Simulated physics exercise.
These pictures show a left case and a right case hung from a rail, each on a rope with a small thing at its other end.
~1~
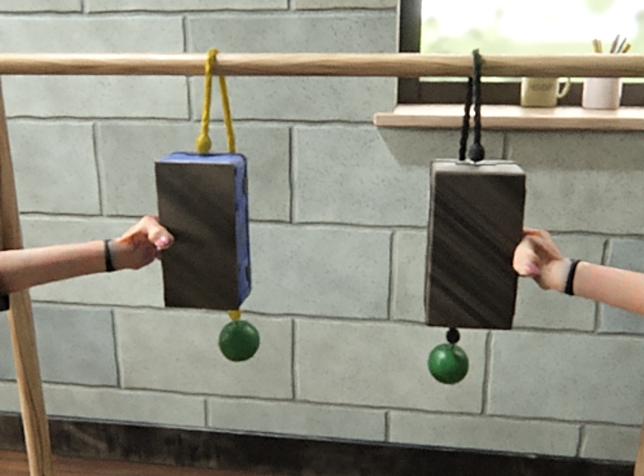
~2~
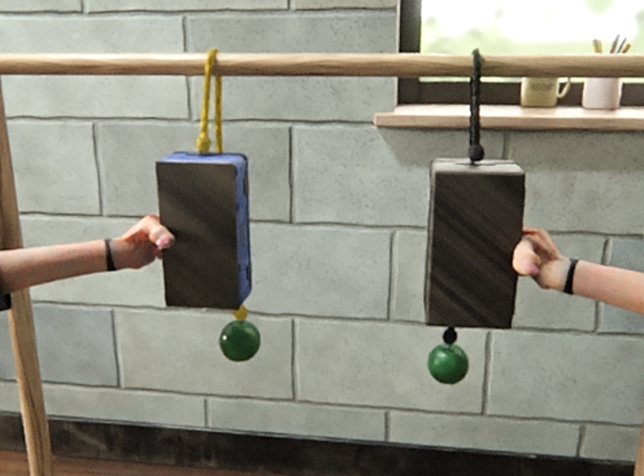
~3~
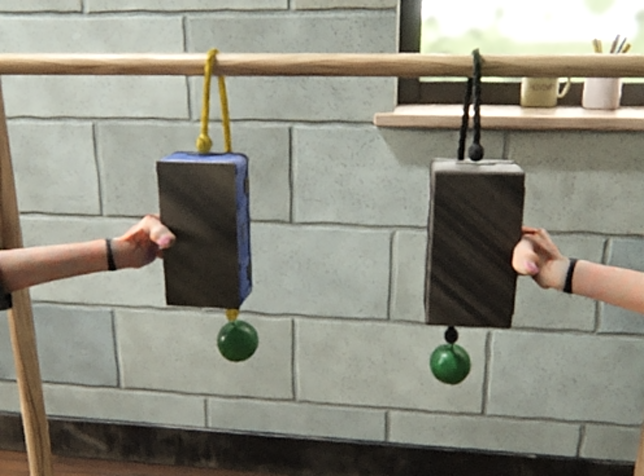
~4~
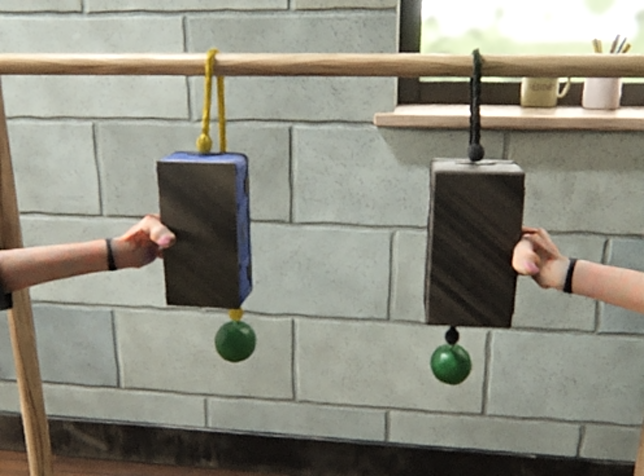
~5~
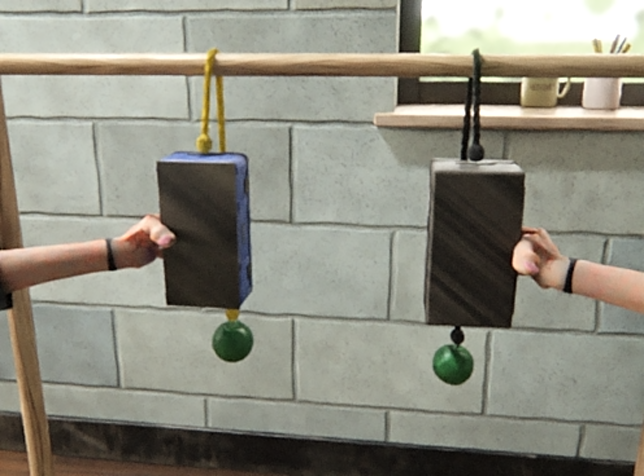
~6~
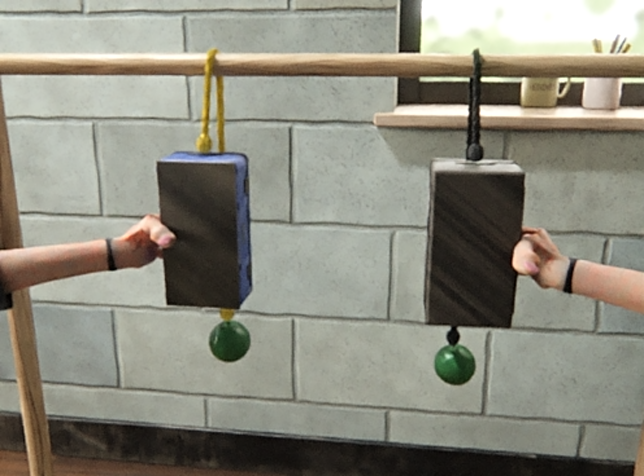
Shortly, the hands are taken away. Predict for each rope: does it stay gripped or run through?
Most likely the left case ends up lower than it started. Most likely the right case ends up lower than it started.
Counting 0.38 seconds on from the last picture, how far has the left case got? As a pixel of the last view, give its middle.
It is close to (220, 415) at that moment.
Then, 0.38 s after the last picture, left case dropping near (220, 416); right case dropping near (457, 400).
Then, 0.68 s after the last picture, left case on the floor; right case on the floor.
At rest, left case on the floor; right case on the floor. The left case drops and the right case pulls its rope through.
